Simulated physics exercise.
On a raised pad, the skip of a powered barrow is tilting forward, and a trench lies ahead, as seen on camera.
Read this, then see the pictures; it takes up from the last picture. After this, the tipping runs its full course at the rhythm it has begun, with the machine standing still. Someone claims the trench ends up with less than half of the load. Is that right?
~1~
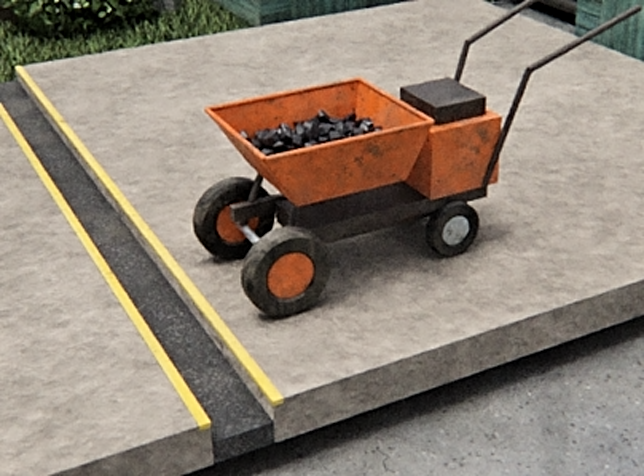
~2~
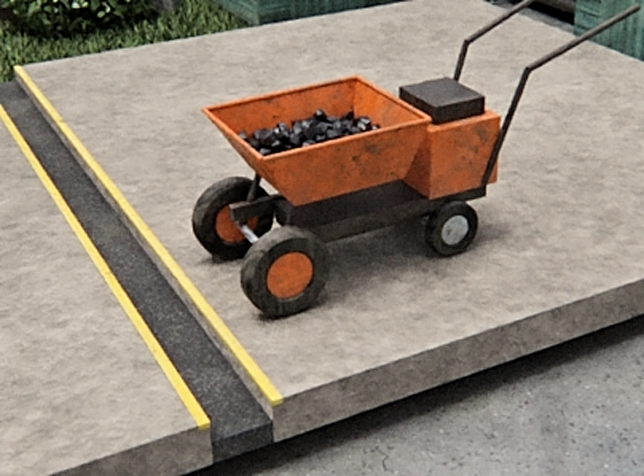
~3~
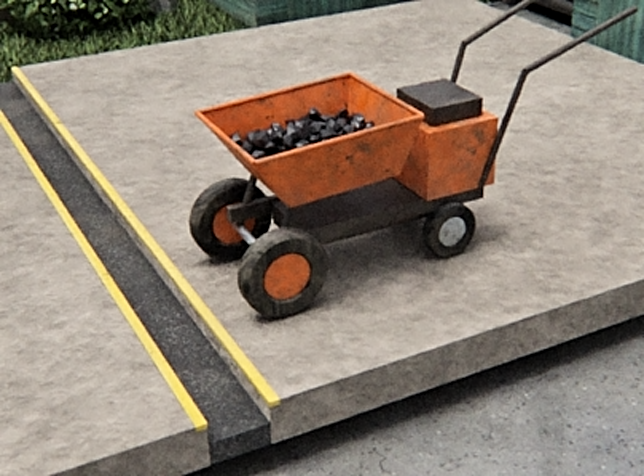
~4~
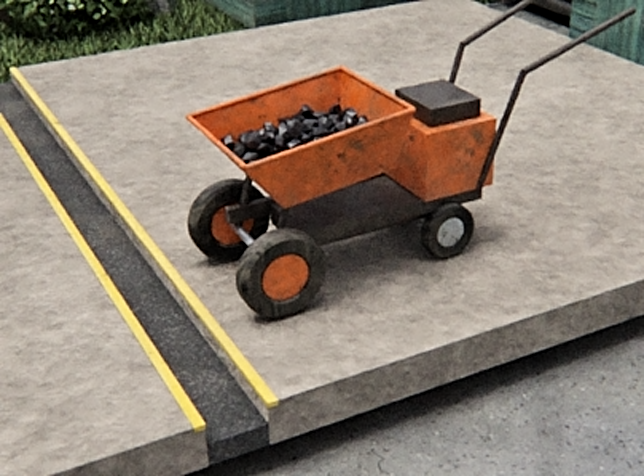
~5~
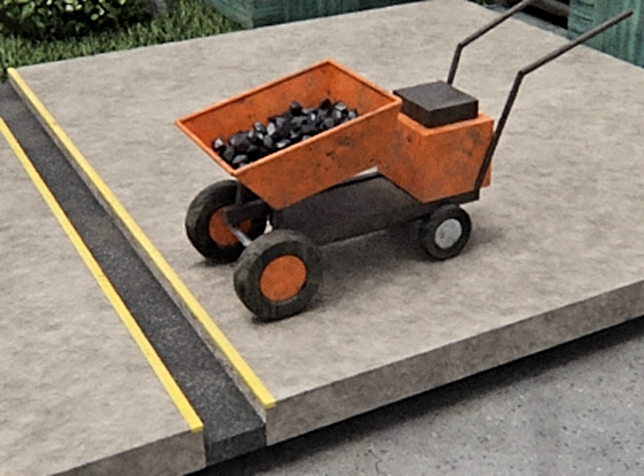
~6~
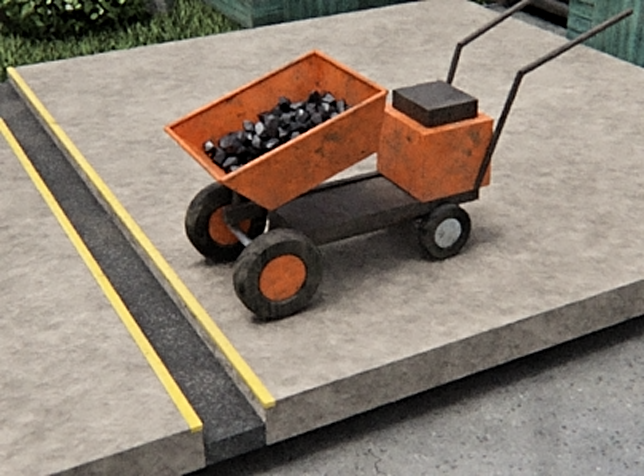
The trench is left with a minor part of the load.
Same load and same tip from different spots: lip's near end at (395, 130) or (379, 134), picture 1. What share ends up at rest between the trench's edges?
Position 1 near 30 %, position 2 near 40 %.
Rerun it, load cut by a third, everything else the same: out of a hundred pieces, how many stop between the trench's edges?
About 20 %.
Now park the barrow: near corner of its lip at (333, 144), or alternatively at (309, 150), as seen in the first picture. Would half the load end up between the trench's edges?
The bulk / the bulk.
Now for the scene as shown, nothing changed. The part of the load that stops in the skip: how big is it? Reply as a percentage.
0 %, about.
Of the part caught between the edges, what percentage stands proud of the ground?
Roughly 5 %.
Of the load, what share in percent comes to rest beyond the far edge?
Result: Close to 85 %.
Soon after the last picture, skip tipped steeply; all in the skip.
A little later, skip tipped right over; most in the skip; about a quarter beyond it; a small part falling.
Later still, skip tipped right over; a small part in the skip; a small part in or heaped over the trench; most beyond it.
At rest, skip tipped right over; a stray few in the skip; a small part in or heaped over the trench; most beyond it.
